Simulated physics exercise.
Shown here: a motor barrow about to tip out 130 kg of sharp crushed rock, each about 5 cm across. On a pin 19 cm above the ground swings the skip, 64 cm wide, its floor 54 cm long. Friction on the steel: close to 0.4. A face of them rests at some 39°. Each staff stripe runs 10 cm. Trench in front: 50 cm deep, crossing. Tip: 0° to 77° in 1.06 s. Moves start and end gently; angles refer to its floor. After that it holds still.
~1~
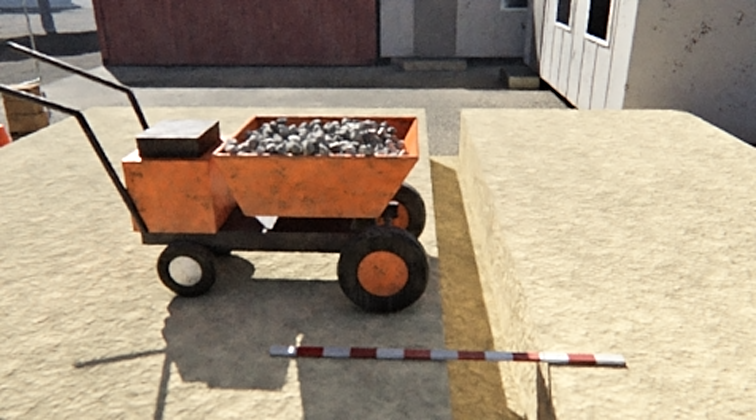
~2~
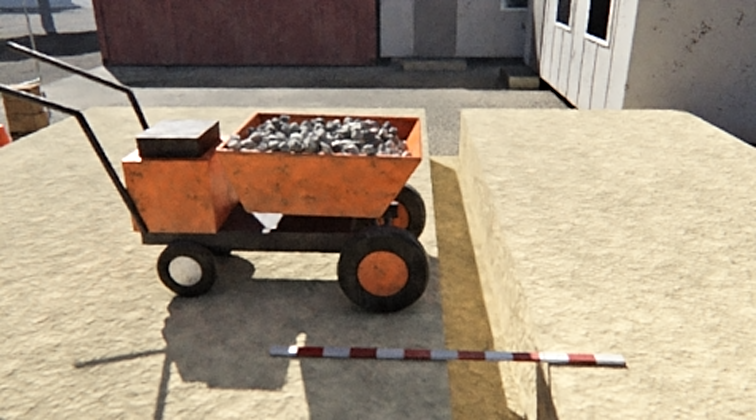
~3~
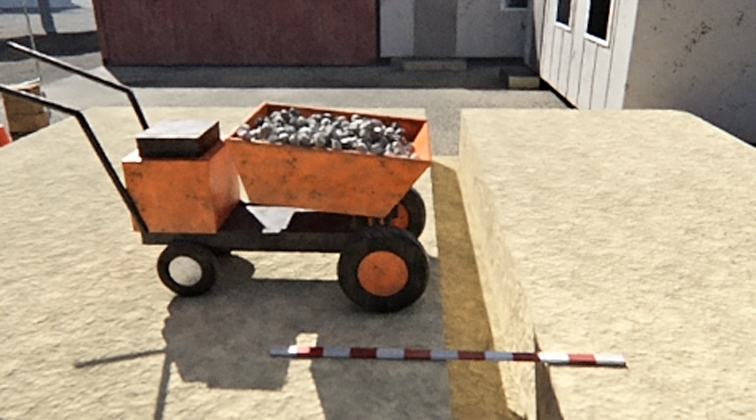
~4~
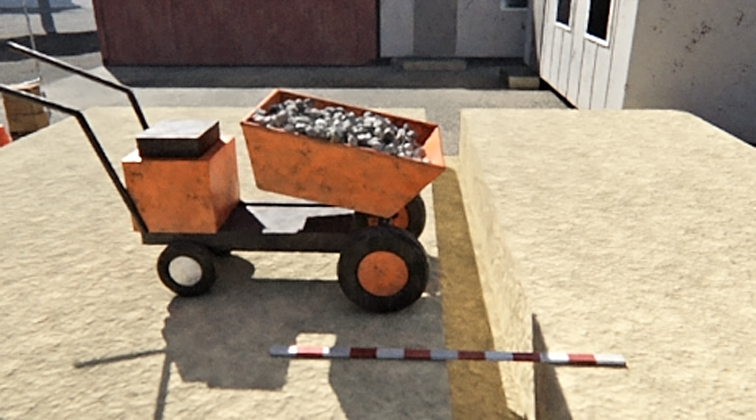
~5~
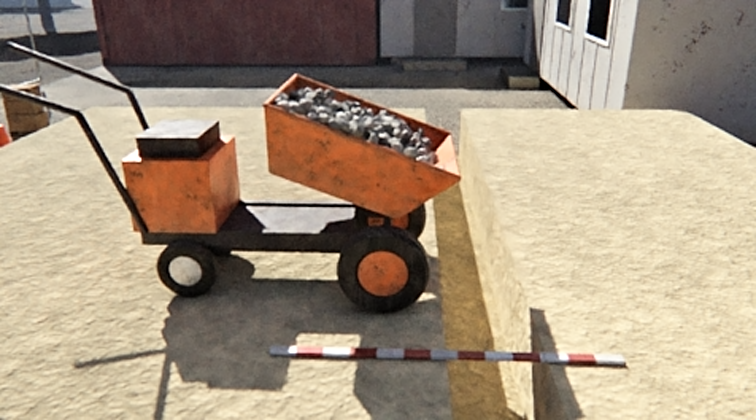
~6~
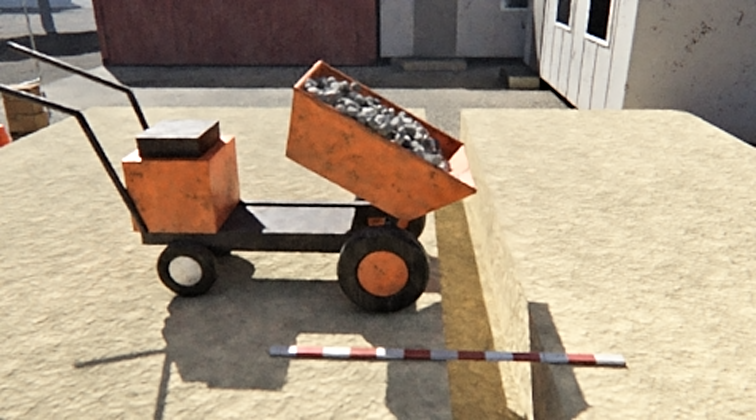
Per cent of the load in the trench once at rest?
About 46 %.
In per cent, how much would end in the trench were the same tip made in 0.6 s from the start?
About 30 percent, I'd say.
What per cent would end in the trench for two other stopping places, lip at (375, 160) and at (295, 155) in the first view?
From the first place around 80 per cent, from the other around 55.
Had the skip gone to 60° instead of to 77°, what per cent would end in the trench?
Then about 10 per cent.
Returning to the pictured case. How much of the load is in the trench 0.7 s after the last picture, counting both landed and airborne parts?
Some 5 per cent.
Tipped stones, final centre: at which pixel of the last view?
Somewhere around (511, 331) in the last picture.
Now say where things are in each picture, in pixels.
The skip is at 0°, its lip at (418, 158); the top of the load is at (313, 128), in the first picture.
The skip is at 2°, its lip at (421, 159); the top of the load is at (314, 126), in the second picture.
The skip is at 6°, its lip at (431, 163); the top of the load is at (286, 120), in the third picture.
The skip is at 12°, its lip at (445, 169); the top of the load is at (295, 108), in the fourth picture.
The skip is at 21°, its lip at (461, 179); the top of the load is at (306, 95), in the fifth picture.
The skip is at 30°, its lip at (476, 192); the top of the load is at (330, 84), in the sixth picture.
Then, 0.4 s after the last picture the floor is at 65°, 99 % in the skip, 1 % in the trench; the foremost stones are at (513, 218).
Then, 0.7 s after the last picture the floor is at 77°, 64 % in the skip, 7 % in the trench, 29 % past the trench; the foremost stones are at (624, 284).
Then, 1.1 s after the last picture the floor is at 77°, 35 % in the skip, 19 % in the trench, 46 % past the trench; the foremost stones are at (723, 295).
Then, 3.0 s after the last picture the floor is at 77°, 10 % in the skip, 46 % in the trench, 44 % past the trench; the foremost stones are past the picture's edge.
